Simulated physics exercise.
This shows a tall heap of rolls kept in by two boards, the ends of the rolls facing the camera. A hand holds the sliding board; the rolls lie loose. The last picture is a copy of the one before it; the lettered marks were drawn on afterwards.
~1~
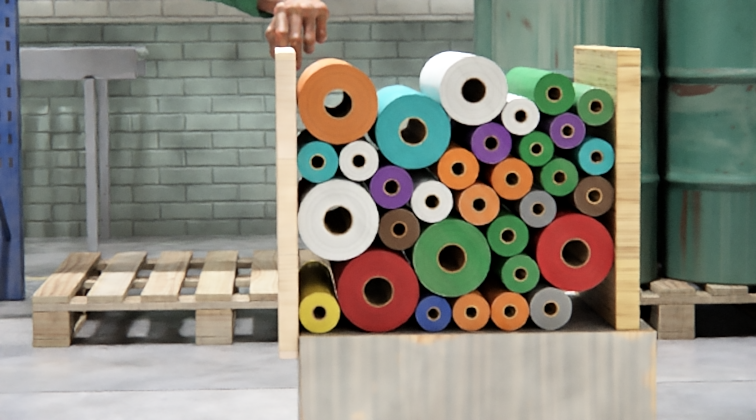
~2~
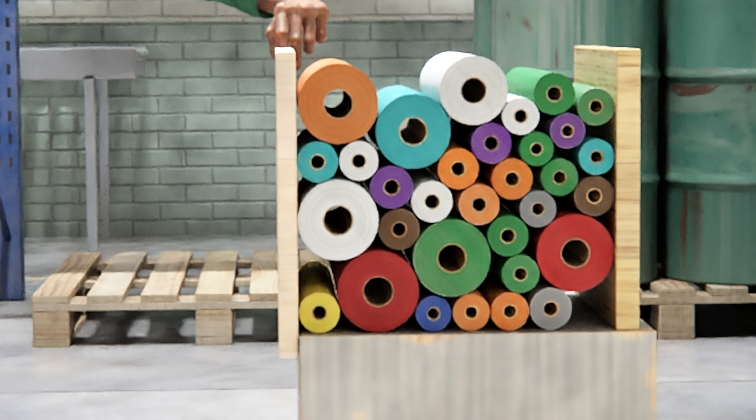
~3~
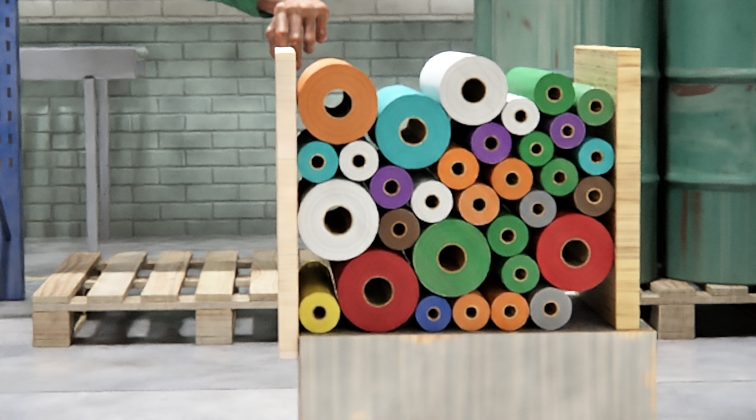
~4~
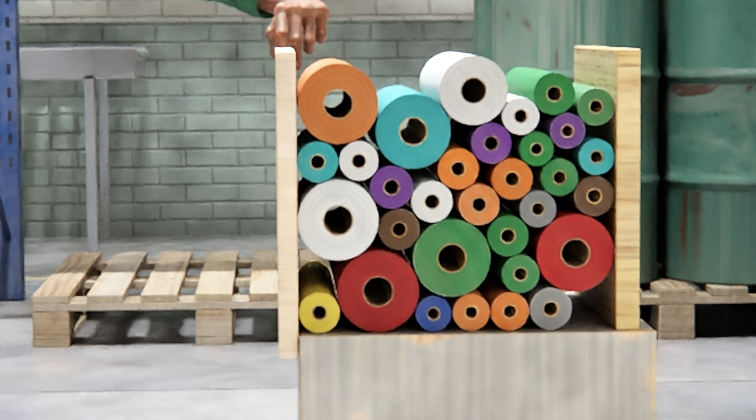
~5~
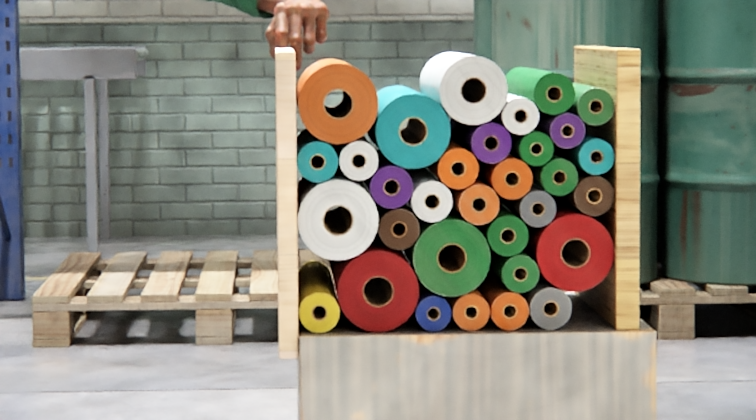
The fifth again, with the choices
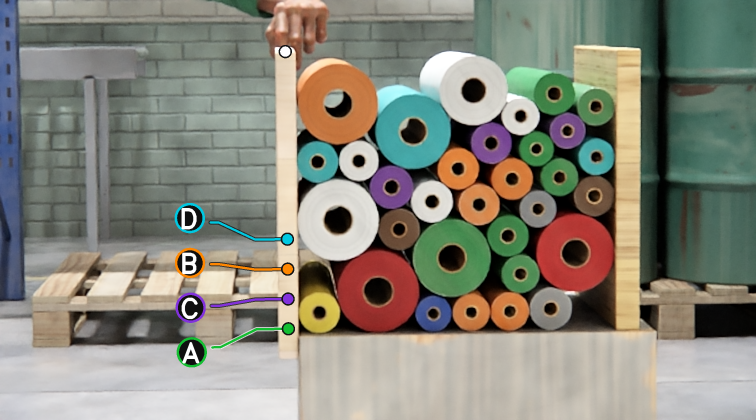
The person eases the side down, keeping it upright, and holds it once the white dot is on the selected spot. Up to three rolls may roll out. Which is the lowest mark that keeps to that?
Slide it to B.
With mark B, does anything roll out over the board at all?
At B: Yes.
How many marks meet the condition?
Two of them.
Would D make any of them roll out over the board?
Yes.
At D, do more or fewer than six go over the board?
It loses fewer than six.
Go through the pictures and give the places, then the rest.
The first frame shows side board (286, 191); a yellow roll (319, 313); a grey roll (550, 309).
The second frame shows a grey roll (550, 309); a brown roll (399, 229).
The third frame shows a purple roll (392, 187); an orange roll (458, 168).
The fourth frame shows a purple roll (491, 143); a white roll (474, 91).
The fifth frame shows side board (286, 191); a yellow roll (319, 313); a grey roll (550, 309).
On the marked copy, A at (288, 329); B at (287, 269); C at (288, 299); D at (287, 240); the white dot at (285, 52).
With B. Early on, top of the board (296, 143).
Further on, top of the board (298, 246).
At the end, top of the board (298, 268), two out over the board.
As for the rest, A more than three out over the board; C more than three out over the board; D two out over the board.
